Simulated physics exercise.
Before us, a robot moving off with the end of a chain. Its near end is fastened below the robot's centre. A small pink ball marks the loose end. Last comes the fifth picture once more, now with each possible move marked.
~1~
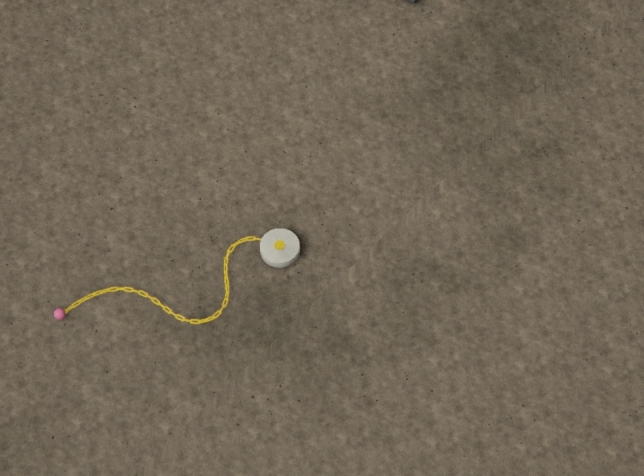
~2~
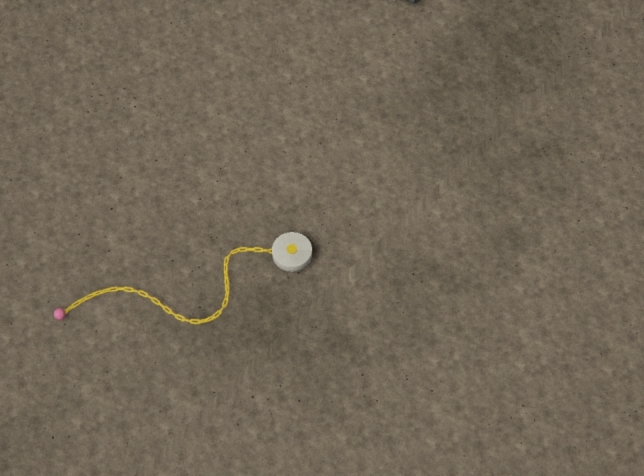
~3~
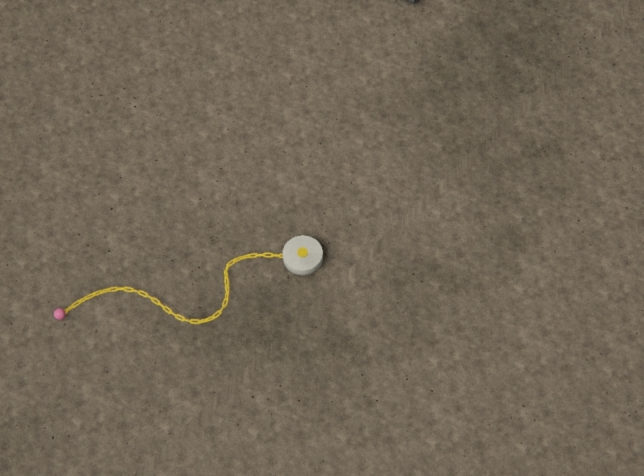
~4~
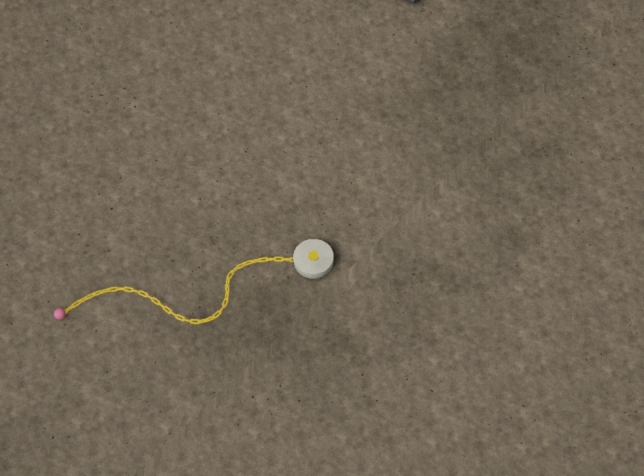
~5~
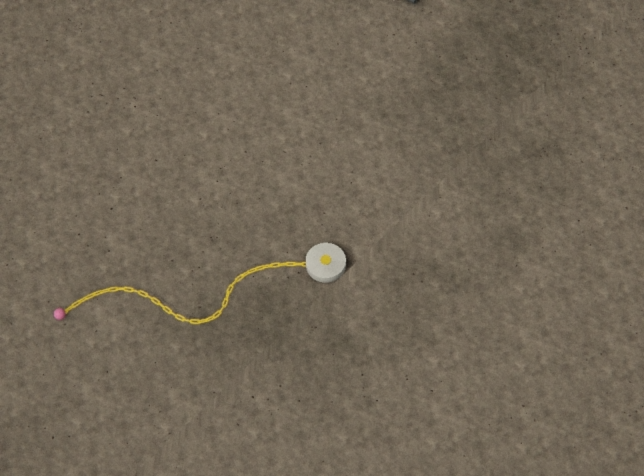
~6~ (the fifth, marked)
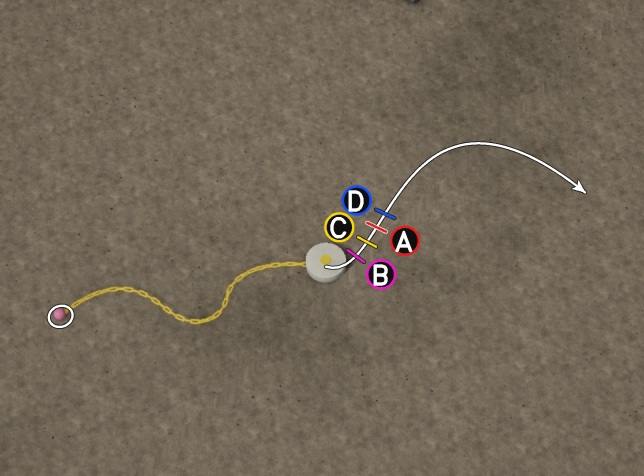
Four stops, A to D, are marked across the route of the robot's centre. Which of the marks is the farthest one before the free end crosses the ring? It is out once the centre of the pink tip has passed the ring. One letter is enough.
No farther than C.
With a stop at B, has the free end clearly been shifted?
By then, no.
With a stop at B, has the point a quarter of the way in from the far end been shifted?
No.
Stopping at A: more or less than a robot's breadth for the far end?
Less.
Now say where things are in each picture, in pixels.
Robot (280, 249); free end (60, 314), in the first picture.
Robot (292, 252); free end (60, 314), in the second picture.
Robot (303, 256); free end (60, 314), in the third picture.
Robot (313, 259); free end (60, 314), in the fourth picture.
Robot (326, 263); free end (60, 314), in the fifth picture.
On the marked copy, A at (377, 227); B at (356, 256); C at (367, 242); D at (385, 214); the ring at (61, 316); the route from (326, 267) via (433, 158) to (585, 193).
With C. Early on, robot (345, 261), middle of the chain (197, 318), free end (60, 314).
Further on, robot (358, 250), middle of the chain (208, 300), free end (60, 314).
At the end, robot (367, 239), middle of the chain (219, 291), free end (66, 310); the free end is still in its ring.
As for the rest, A drags the free end to (78, 304); B is safe but short; D drags the free end to (92, 301).
